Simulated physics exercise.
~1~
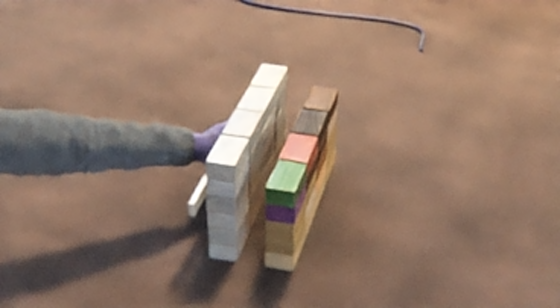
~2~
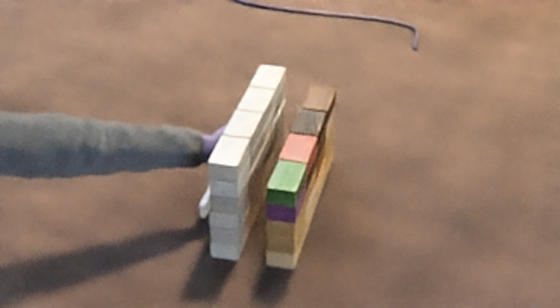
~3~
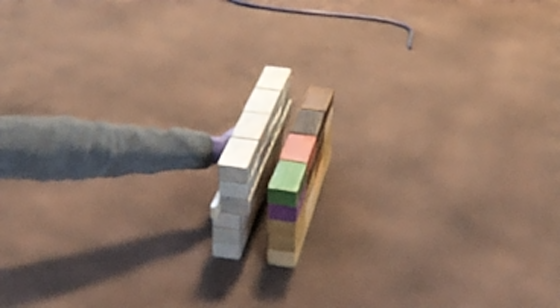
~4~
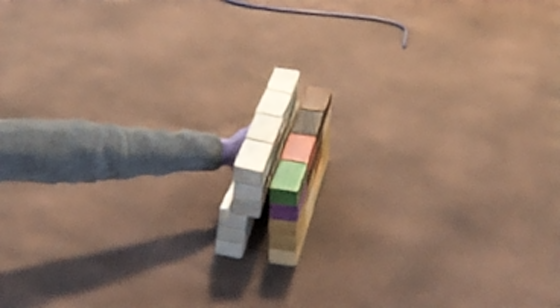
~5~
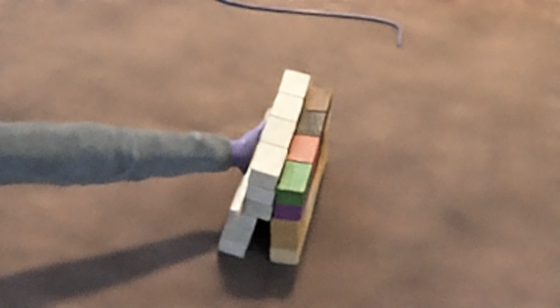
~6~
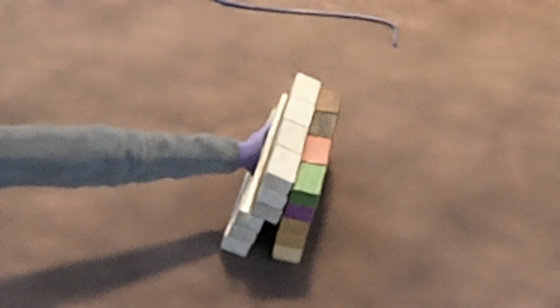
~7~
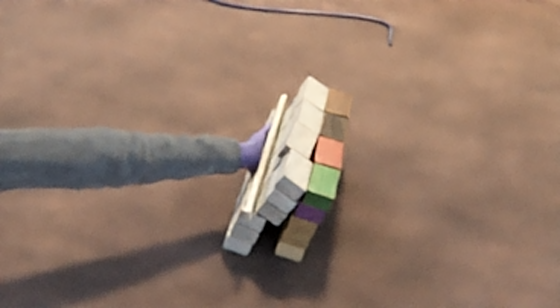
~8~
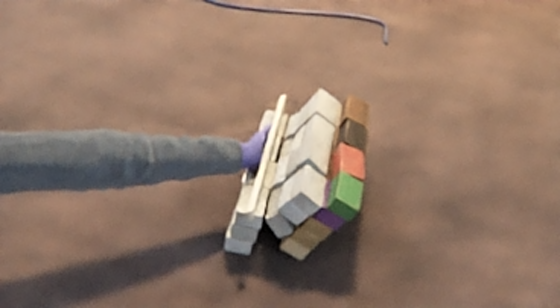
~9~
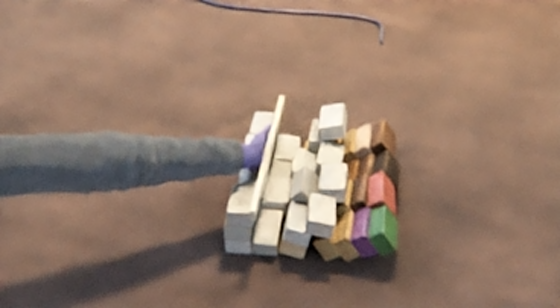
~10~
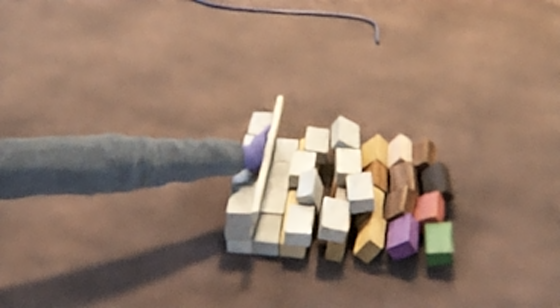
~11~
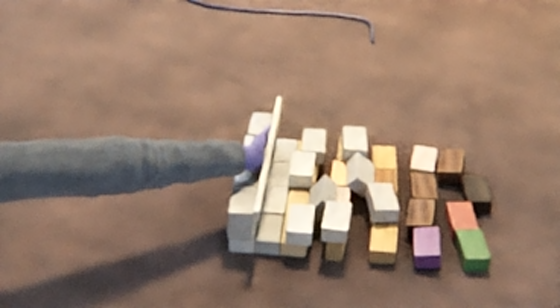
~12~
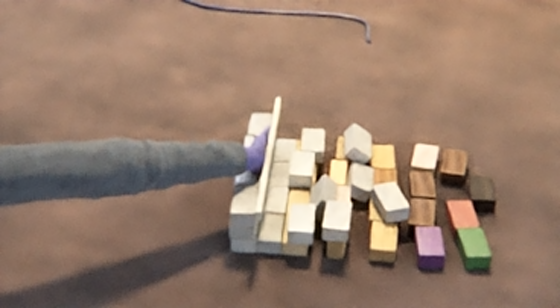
A hand in a grey sleeve pushed a strip of wood into a pale block wall, tipping it rightward against a second, coloured wall until both toppled, leaving blocks scattered to the right, the green, red and purple ones among them, while some pale blocks stayed stacked.
